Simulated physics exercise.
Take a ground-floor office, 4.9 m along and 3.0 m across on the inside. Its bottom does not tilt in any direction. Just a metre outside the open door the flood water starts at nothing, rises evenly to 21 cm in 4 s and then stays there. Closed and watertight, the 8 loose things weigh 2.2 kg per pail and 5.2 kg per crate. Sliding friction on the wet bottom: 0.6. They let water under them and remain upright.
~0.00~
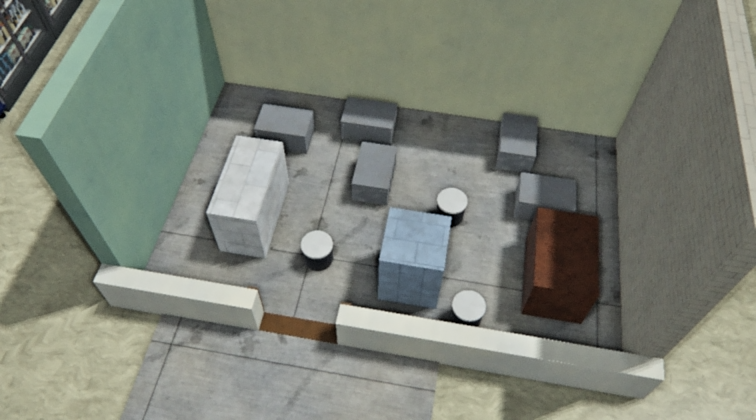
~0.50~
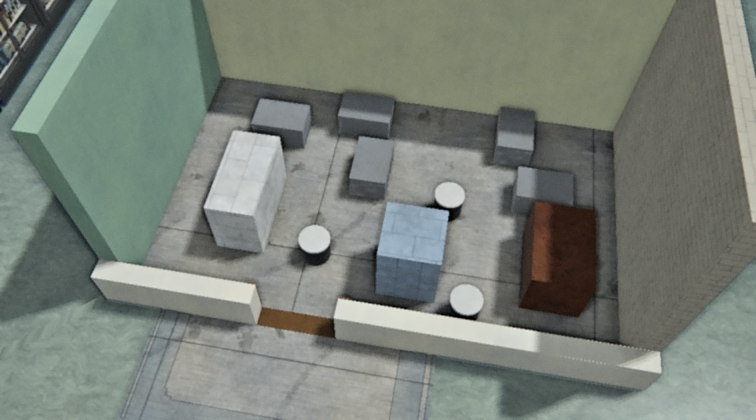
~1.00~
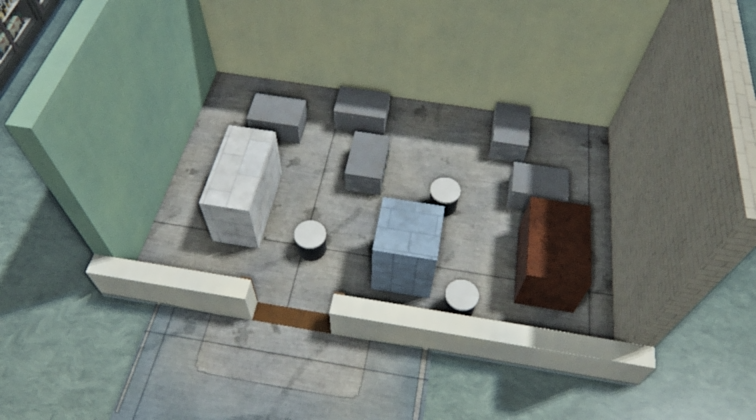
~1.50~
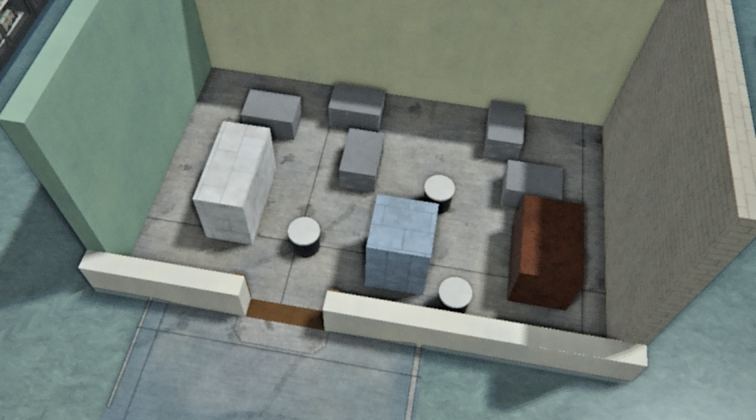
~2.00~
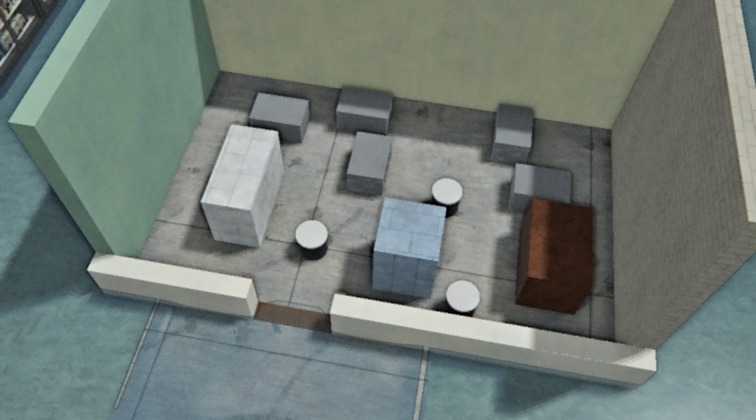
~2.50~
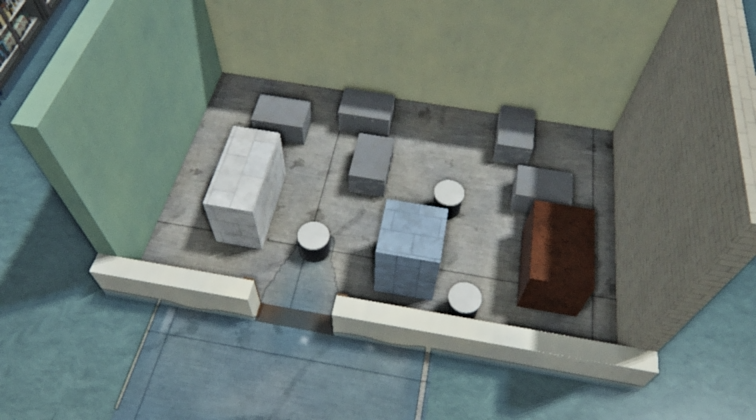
Bluish water spread across the ground outside a small walled room and began slipping in through the front doorway, while the white, blue and brown blocks, gray boxes and round stools inside stayed put.
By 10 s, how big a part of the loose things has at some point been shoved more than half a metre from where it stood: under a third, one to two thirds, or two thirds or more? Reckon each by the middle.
It is a middling fraction, from a third to two thirds.
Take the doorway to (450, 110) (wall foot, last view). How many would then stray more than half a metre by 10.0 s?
Then 4 of them would.
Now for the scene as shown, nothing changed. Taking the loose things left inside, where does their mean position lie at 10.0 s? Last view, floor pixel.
Around (445, 212).
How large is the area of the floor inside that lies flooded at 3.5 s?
Wet area: Approx. 2.0 m2.
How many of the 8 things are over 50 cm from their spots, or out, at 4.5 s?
By my reckoning, 1.
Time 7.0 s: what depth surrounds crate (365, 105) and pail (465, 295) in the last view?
Around 9 cm and 1 cm.
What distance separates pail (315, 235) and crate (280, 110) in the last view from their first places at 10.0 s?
They've ended up 140 cm and 140 cm away, in that order.
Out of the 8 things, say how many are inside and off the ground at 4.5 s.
The number is 1.
After 3.5 s 1 of 8 are over 50 cm from their spots; 0 afloat.
After 4.5 s 1 of 8 are over 50 cm from their spots; 1 afloat.
After 7.0 s 4 of 8 are over 50 cm from their spots; 5 afloat.
After 10.0 s 5 of 8 are over 50 cm from their spots, and 5 have been at some point; 5 afloat.
